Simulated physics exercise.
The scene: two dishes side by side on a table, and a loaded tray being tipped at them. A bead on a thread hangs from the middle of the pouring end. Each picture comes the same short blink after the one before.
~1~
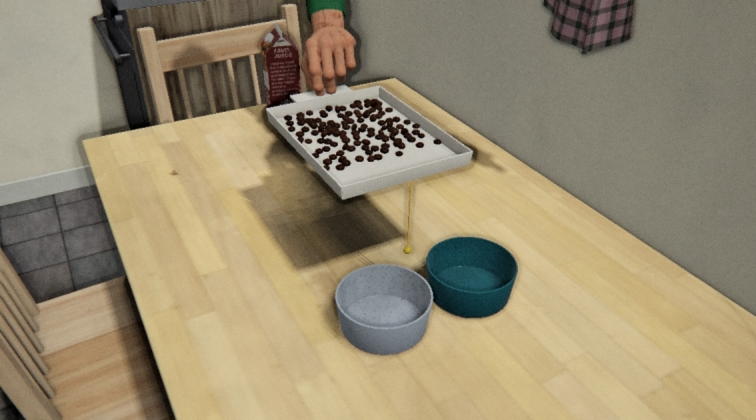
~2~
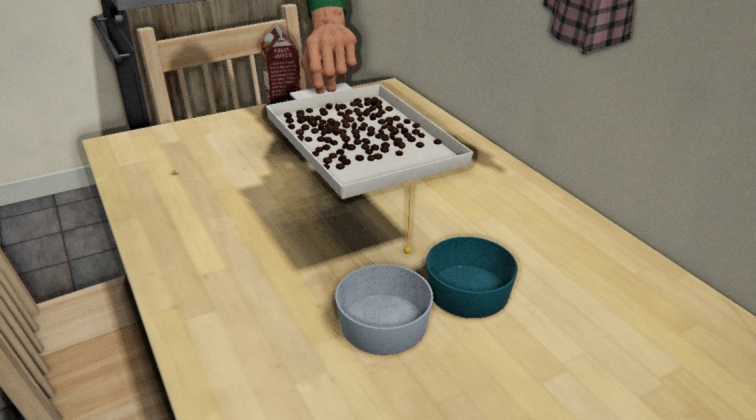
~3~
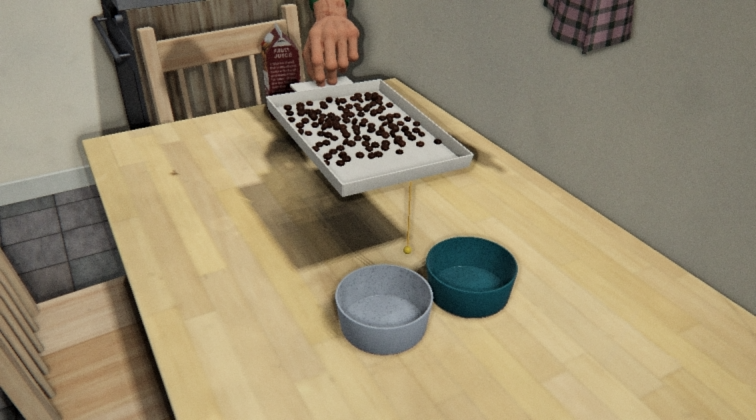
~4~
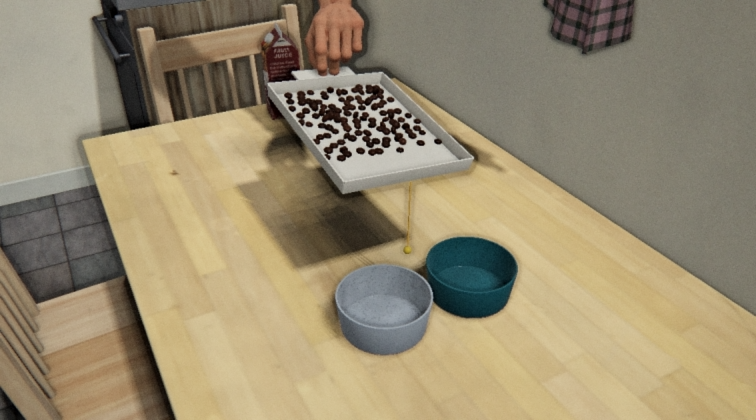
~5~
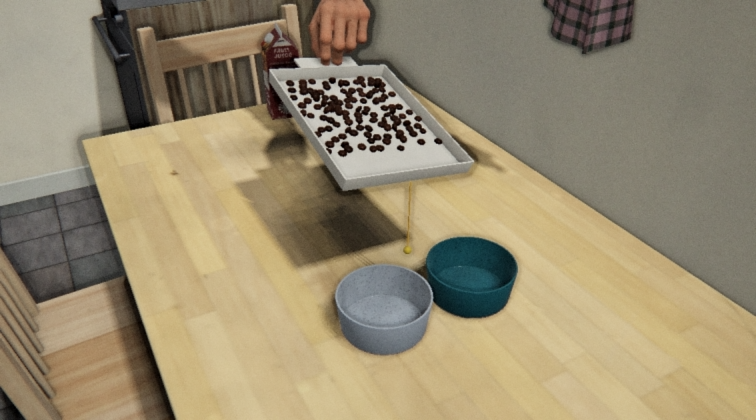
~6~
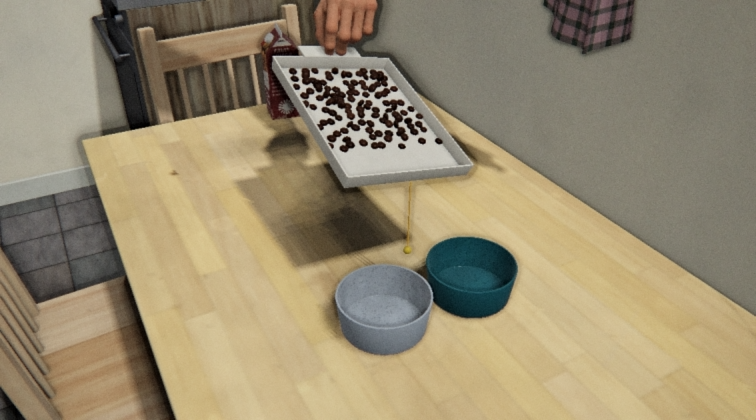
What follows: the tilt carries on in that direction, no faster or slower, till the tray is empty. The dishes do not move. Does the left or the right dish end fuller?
Fuller: The right-hand dish.
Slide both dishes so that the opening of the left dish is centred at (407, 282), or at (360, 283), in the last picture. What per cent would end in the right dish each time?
The first gives 70 %, the second 90 %.
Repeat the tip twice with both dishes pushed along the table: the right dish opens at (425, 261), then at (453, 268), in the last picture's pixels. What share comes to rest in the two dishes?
Near 40 % and 50 %.
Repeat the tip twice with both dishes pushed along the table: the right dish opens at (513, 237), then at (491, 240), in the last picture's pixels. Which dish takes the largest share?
First the left one, then right.
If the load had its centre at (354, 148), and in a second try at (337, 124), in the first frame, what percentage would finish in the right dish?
Roughly 70 per cent, and 70 per cent.
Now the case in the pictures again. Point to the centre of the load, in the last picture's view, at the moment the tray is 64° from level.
Around (443, 158).
Soon after the last picture, tray tipped steeply; nearly all on the tray; a small part in the air.
A little later, tray tipped past a quarter turn; about a quarter on the tray; about half in the right dish; a small part outside both; a small part in the air.
Later still, tray tipped past a quarter turn; most in the right dish; about a quarter outside both.
At rest, tray tipped past a quarter turn; none in the left dish; most in the right dish; about a quarter outside both.
